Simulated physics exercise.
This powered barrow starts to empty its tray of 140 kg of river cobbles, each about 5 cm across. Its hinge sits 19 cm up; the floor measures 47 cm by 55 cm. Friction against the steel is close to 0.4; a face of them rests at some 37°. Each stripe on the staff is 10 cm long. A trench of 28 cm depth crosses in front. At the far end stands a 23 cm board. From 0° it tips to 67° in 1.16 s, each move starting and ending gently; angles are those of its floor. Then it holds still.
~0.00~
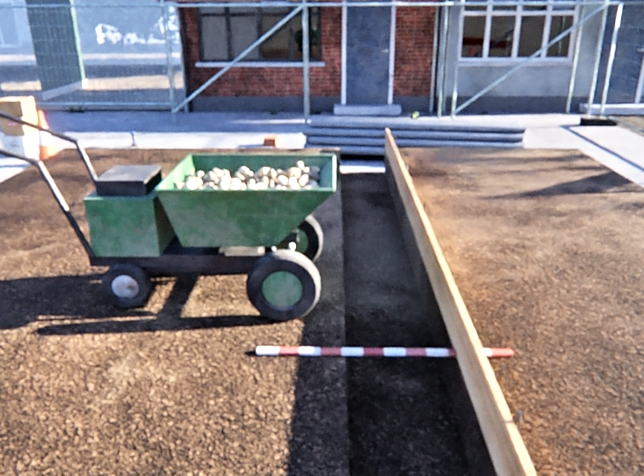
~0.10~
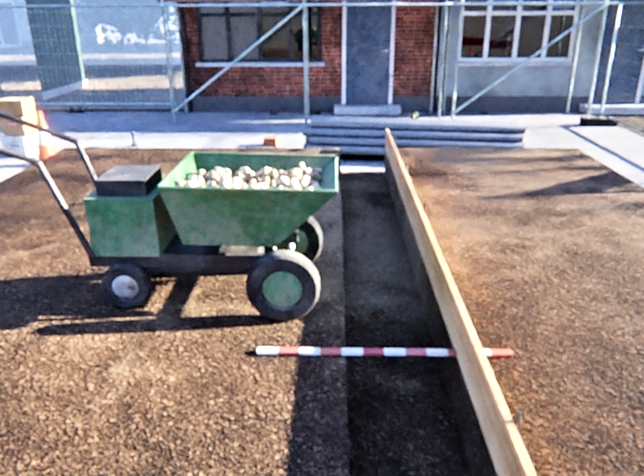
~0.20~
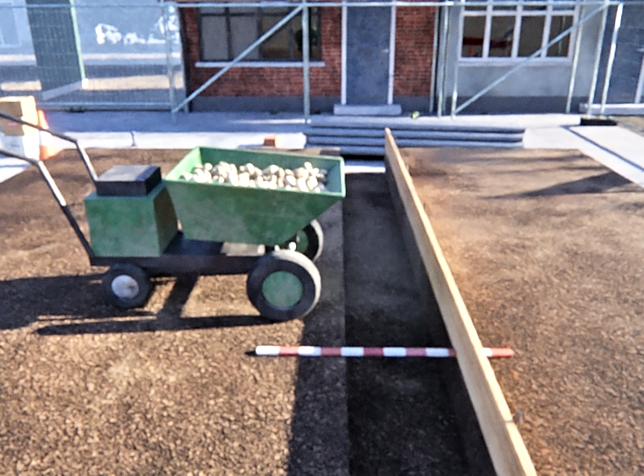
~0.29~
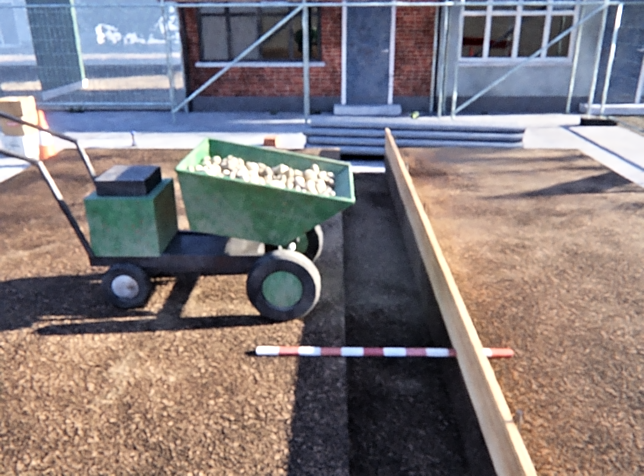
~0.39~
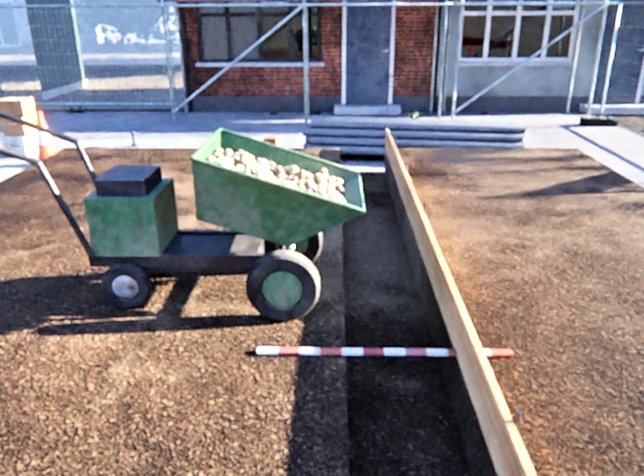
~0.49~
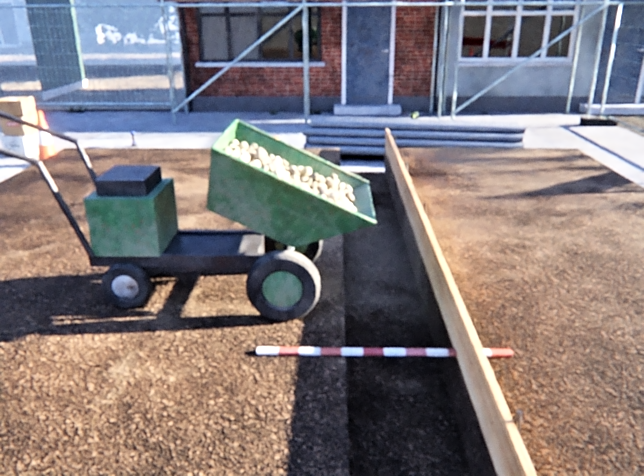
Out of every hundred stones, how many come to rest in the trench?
About 100 per cent.
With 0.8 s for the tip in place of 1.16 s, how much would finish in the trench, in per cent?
It would be near 100 per cent.
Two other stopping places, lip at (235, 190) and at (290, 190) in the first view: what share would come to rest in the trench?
About 70 and 100 per cent.
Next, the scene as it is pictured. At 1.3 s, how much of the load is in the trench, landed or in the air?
About 35 per cent by then.
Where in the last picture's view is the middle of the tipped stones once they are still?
Near (402, 323).
After 0.9 s the floor is at 57°; 100 % in the tray; the foremost stones are at (391, 250).
After 1.3 s the floor is at 67°; 67 % in the tray, 33 % in the trench; the foremost stones are at (430, 290).
After 1.6 s the floor is at 67°; 28 % in the tray, 72 % in the trench; the foremost stones are at (425, 310).
After 3.6 s the floor is at 67°; 0 % in the tray, 100 % in the trench; the foremost stones are at (428, 319).
